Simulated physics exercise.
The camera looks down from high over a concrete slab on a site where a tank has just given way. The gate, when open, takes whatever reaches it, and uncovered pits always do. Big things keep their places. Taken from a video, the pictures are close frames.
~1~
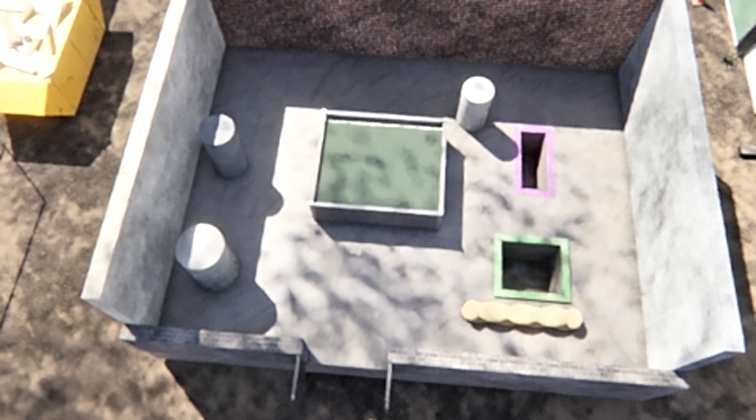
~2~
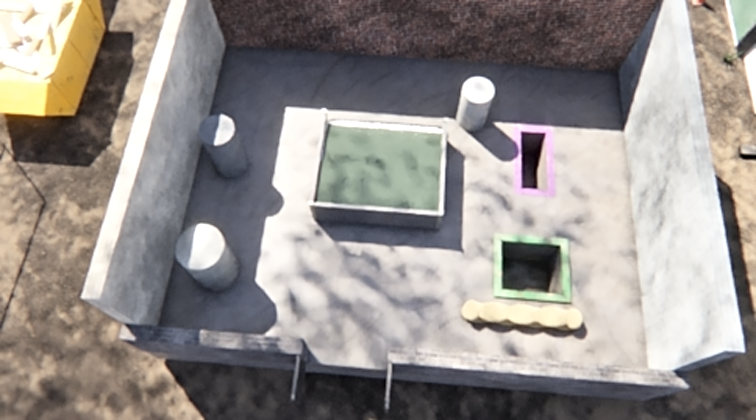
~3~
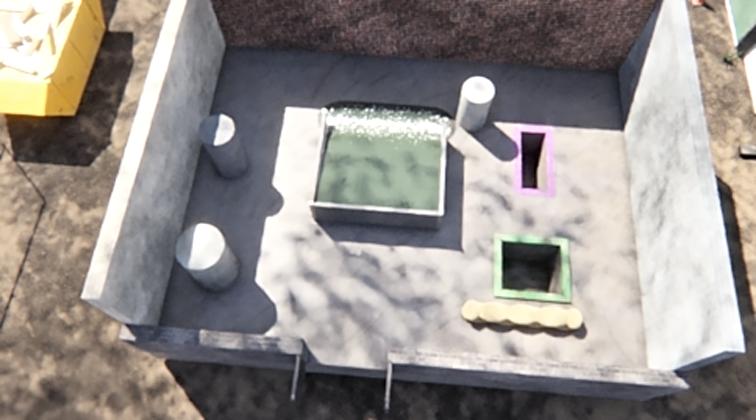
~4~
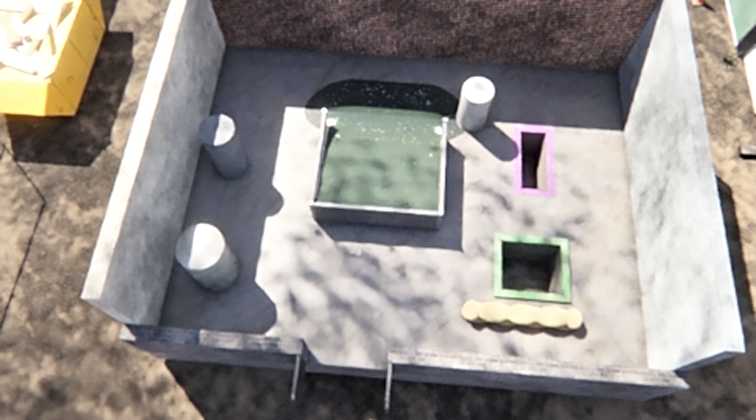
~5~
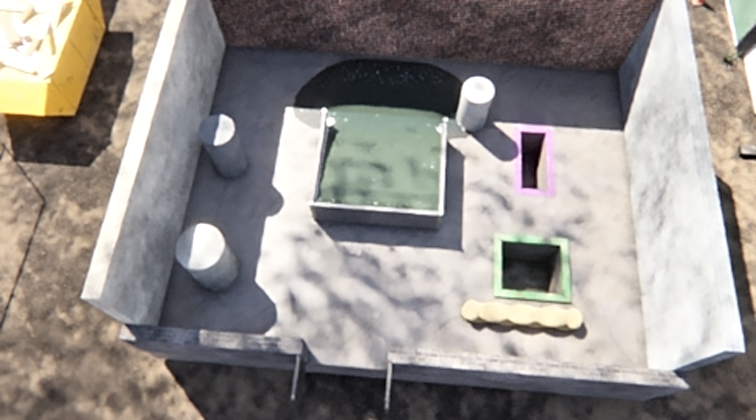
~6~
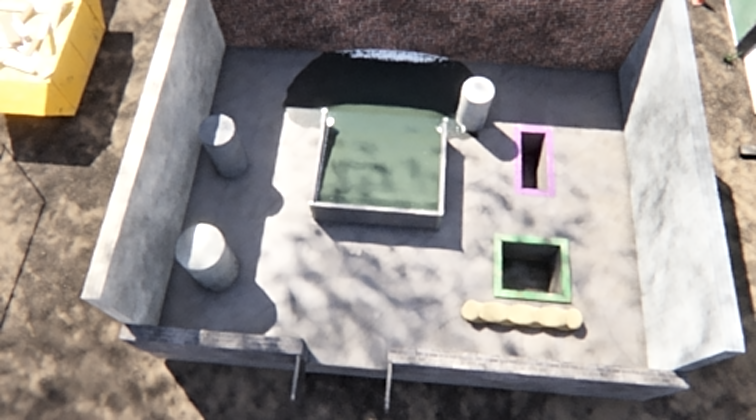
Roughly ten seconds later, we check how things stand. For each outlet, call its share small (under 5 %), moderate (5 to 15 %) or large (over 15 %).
The gate - small, the green pit - small, the purple pit - moderate.
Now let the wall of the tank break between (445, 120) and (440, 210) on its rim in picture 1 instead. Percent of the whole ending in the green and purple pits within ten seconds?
In percent: Green 8, purple 50.
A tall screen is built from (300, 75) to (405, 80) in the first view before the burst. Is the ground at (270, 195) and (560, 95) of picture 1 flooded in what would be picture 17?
Going one by one, you'd find the first left untouched and then the other inundated.
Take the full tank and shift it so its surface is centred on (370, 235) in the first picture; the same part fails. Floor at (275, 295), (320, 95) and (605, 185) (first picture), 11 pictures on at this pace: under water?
In sequence: Unflooded, next inundated, then unflooded.
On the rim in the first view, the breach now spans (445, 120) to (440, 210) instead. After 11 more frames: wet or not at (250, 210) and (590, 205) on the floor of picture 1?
Result, in sequence: Untouched by the flood; inundated.
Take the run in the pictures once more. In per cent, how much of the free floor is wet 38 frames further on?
Estimate: Some 70 in a hundred.
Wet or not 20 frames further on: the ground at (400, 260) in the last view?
It comes out not reached.
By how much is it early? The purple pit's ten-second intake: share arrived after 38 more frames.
Share by then: 40 in a hundred.
A moment on, water covers 15 % of the floor; the gate 0 %, the green pit 0 %, the purple pit 0 %.
Next, water covers 25 % of the floor; the gate 0 %, the green pit 0 %, the purple pit 0 %.
Then, water covers 40 % of the floor; the gate 0 %, the green pit 0 %, the purple pit 1 %.
Later, water covers 70 % of the floor; the gate 0 %, the green pit 0 %, the purple pit 3 %.
In the end, water covers 90 % of the floor; the gate 2 %, the green pit 1 %, the purple pit 9 %.
